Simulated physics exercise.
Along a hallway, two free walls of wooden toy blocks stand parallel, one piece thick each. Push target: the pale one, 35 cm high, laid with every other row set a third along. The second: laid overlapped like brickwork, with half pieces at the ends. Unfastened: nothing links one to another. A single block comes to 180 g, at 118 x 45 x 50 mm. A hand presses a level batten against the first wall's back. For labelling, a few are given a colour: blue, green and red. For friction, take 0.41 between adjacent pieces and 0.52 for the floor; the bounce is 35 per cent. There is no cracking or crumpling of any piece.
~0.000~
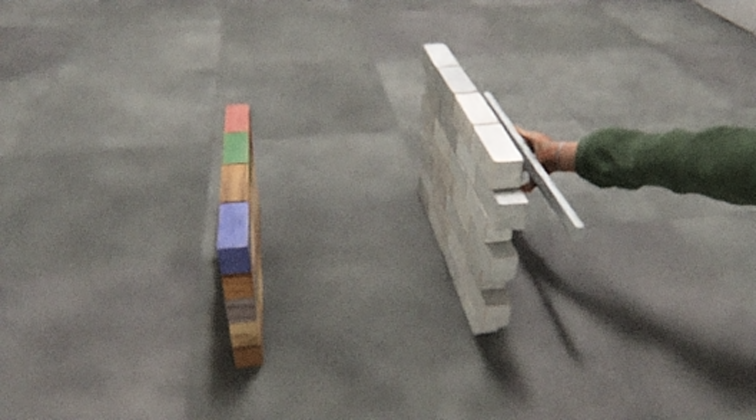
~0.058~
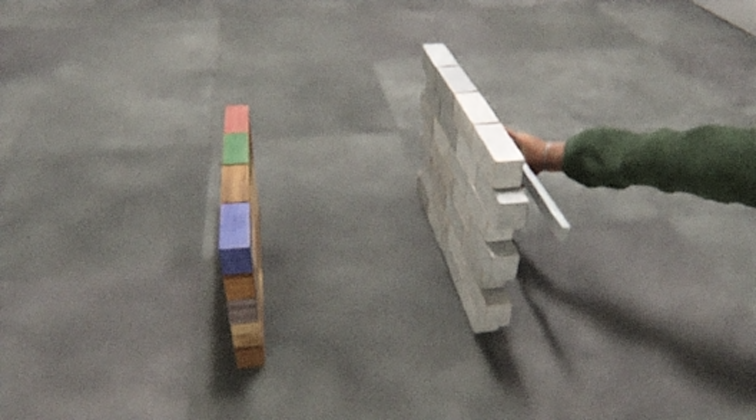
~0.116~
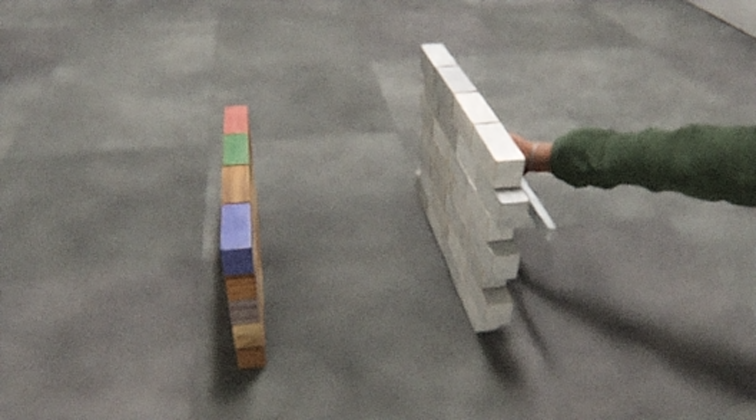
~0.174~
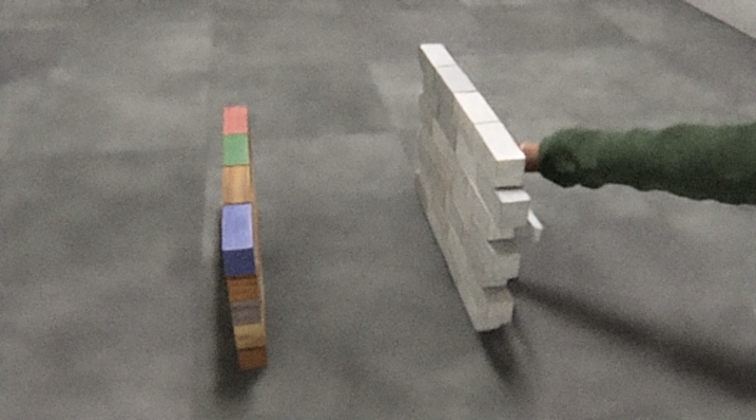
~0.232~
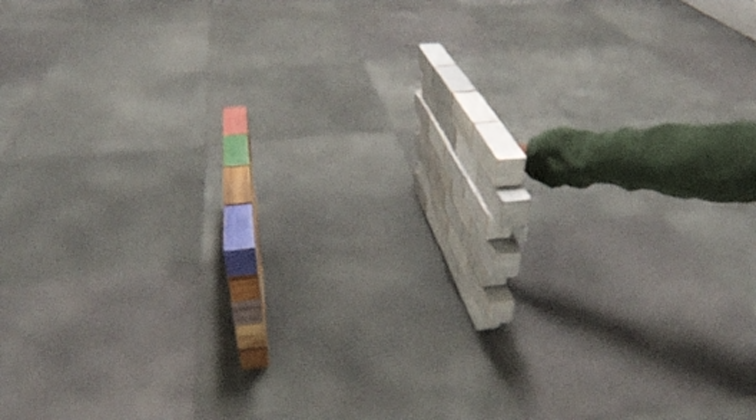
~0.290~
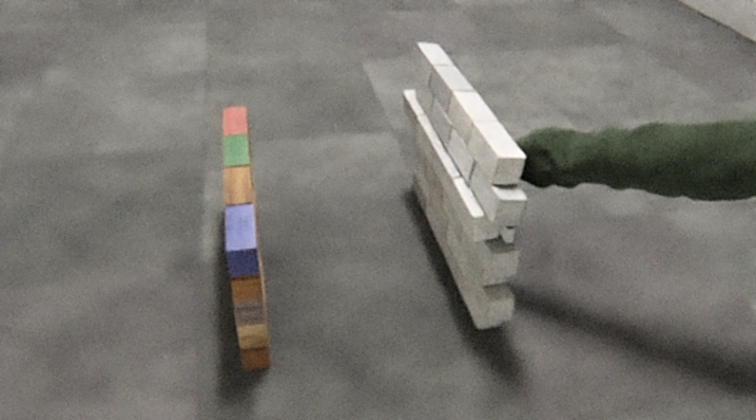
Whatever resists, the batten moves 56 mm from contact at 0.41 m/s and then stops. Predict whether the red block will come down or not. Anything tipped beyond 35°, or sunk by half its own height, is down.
The red block will not come down.
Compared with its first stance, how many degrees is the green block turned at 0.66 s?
Tilt: Approx. 0°.
By 0.48 s, 11 of the pale wall down; none of the 22 blocks of the second wall down; red block unmoved.
By 0.66 s, 22 of the pale wall down; none of the 22 blocks of the second wall down; red block unmoved.
When it is over (2.6 s), 23 of the pale wall down; none of the 22 blocks of the second wall down, 1 disturbed; red block unmoved; blue block unmoved; green block unmoved. In pixels of the last frame, middles, red block near (236, 131), blue block near (242, 239).
